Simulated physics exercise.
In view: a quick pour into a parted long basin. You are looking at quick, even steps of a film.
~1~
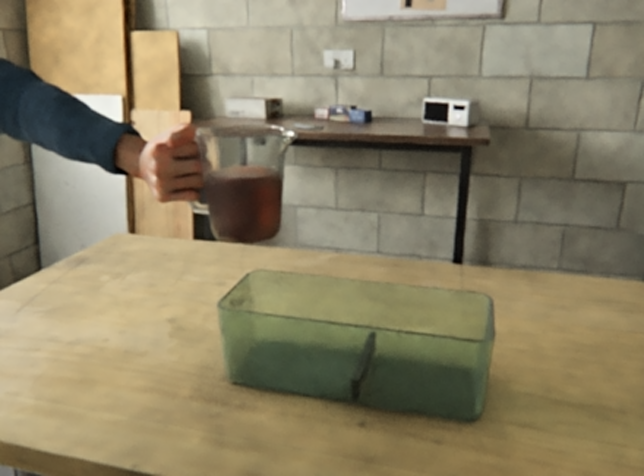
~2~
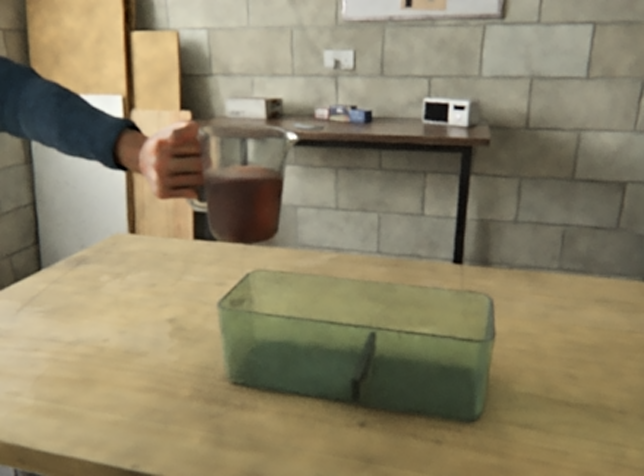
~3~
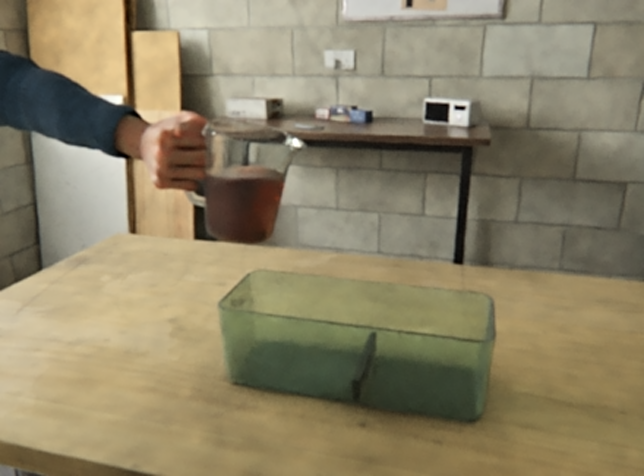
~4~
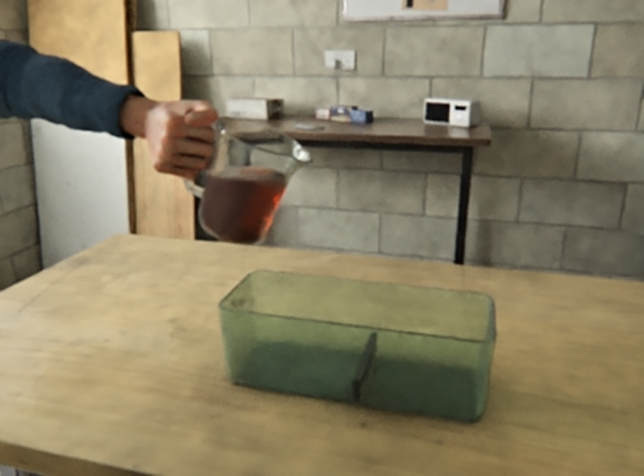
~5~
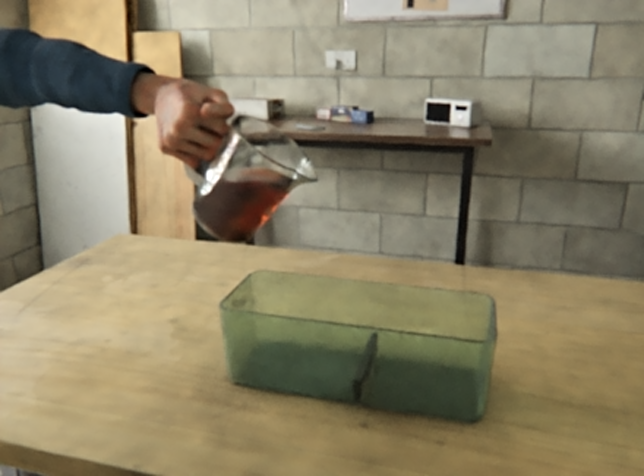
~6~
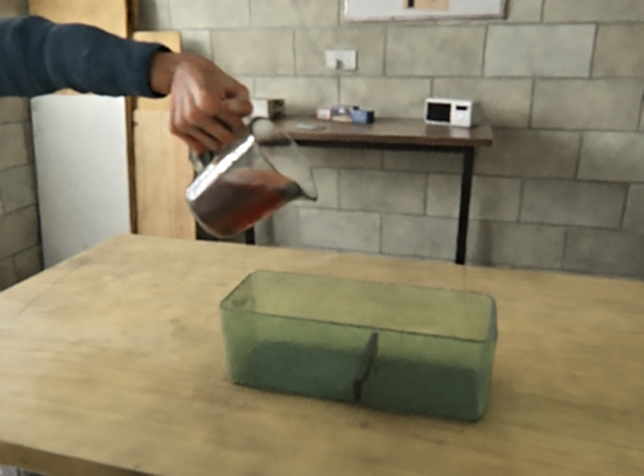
A hand held a glass jug of reddish-brown liquid above a divided green see-through basin on a wooden table, then tilted the jug steadily to the right until it leaned over steeply.
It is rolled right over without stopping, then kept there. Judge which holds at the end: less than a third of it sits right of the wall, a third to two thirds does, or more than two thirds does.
Smaller than a third.
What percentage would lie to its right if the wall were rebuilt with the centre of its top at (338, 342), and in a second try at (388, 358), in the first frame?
Well, it's close to 85 per cent for the first one, then 10 per cent for the other.
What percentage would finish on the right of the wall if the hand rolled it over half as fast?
It works out near 15 %.
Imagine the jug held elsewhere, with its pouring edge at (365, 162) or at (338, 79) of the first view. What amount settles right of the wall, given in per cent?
90 % and 85 %.
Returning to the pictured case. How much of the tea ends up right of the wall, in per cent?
Close to 20 in a hundred.
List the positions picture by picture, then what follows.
Tilt 0°; pouring edge (297, 134); surface from (212, 171) to (281, 175); the long basin's rim runs from (234, 288) to (493, 318); the wall's top is at (365, 356), in the first picture.
Tilt 3°; pouring edge (299, 137); surface from (212, 171) to (281, 174), in the second picture.
Tilt 10°; pouring edge (306, 146); surface from (214, 172) to (283, 176), in the third picture.
Tilt 22°; pouring edge (313, 161); surface from (214, 174) to (287, 177), in the fourth picture.
Tilt 36°; pouring edge (318, 180); surface from (207, 181) to (293, 181), in the fifth picture.
Tilt 51°; pouring edge (318, 200); surface from (197, 179) to (302, 188), in the sixth picture.
A moment on, the jug is tipped on its side and 68 per cent is still to pour, 9 is left of the wall and 0 right of it.
Next, the jug is tipped on its side and 29 per cent is still to pour, 47 is left of the wall and 2 right of it.
Then the jug is tipped on its side and 11 per cent is still to pour, 60 is left of the wall and 18 right of it.
Later the jug is tipped on its side and 4 per cent is still to pour, 71 is left of the wall and 18 right of it.
Finally, 77 per cent lies left of the wall, 19 right of it and 5 outside.
